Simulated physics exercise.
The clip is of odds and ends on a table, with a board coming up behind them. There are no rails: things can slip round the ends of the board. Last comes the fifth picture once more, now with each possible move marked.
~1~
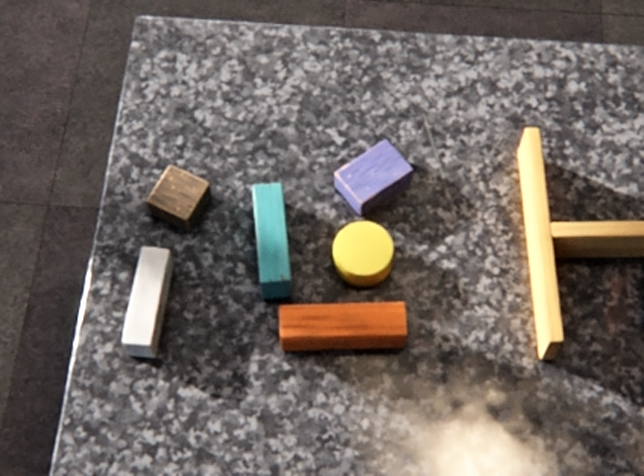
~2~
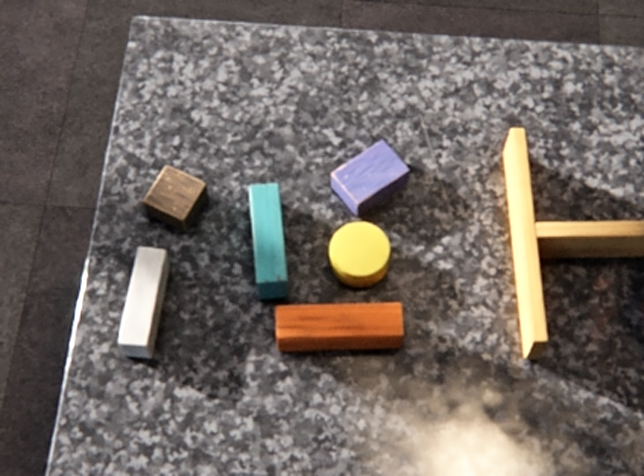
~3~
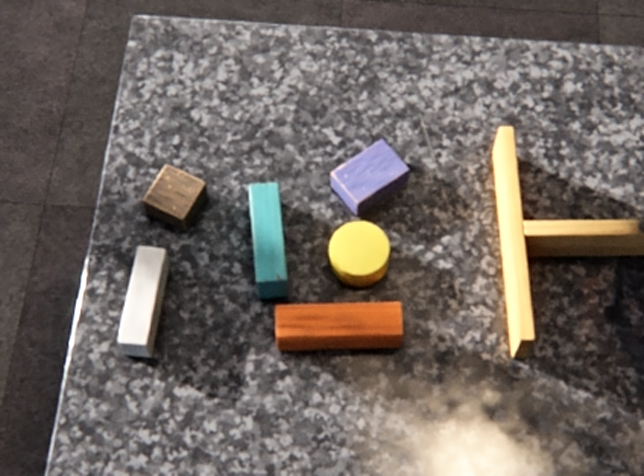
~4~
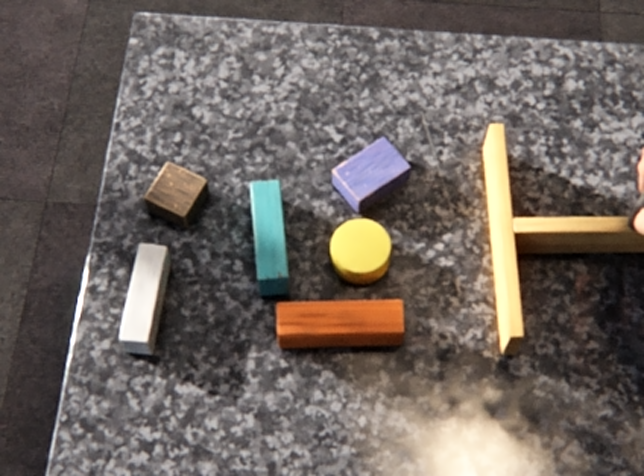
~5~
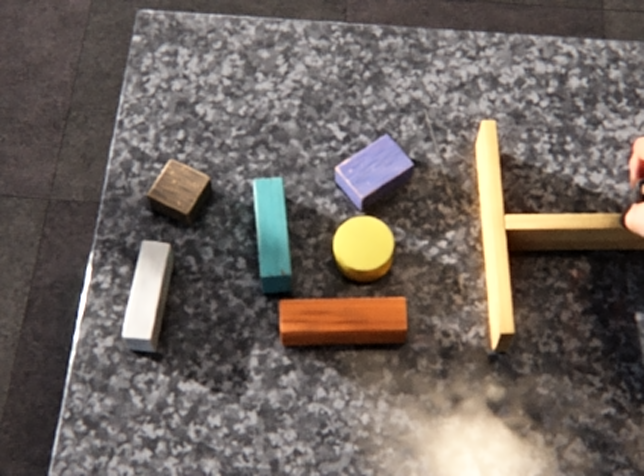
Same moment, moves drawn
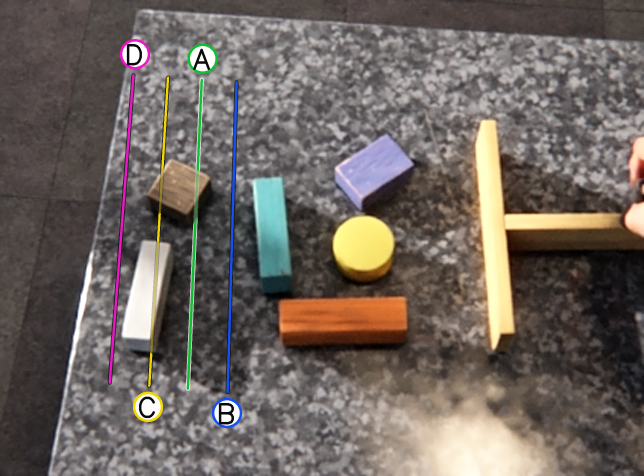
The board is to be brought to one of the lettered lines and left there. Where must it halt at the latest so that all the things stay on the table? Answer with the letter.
B is the last safe line.
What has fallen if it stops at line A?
The white bar.
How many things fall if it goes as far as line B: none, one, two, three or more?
By then, none.
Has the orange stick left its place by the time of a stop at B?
Yes.
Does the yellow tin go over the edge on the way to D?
By then, yes.
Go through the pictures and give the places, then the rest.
In the first picture, turquoise bar (272, 240); white bar (149, 302); yellow tin (363, 254).
In the second picture, board (529, 230); orange stick (339, 328).
In the third picture, board (516, 228); black block (175, 198).
In the fourth picture, board (506, 225); white bar (146, 299).
In the fifth picture, board (498, 222); orange stick (343, 322); blue block (374, 173); black block (180, 193).
On the marked copy, A at (195, 224); B at (232, 227); C at (159, 222); D at (122, 219).
Taking B. A third of the way, board (402, 215); orange stick (334, 320); blue block (350, 173).
Two thirds of the way, board (305, 208); turquoise bar (223, 246); orange stick (236, 314).
When it is over, board (235, 203); white bar (98, 292); black block (148, 177); nothing has fallen.
As for the rest, A drops the white bar; C drops the black block, turquoise bar and white bar; D drops the blue block, black block, turquoise bar, white bar, yellow tin and orange stick.
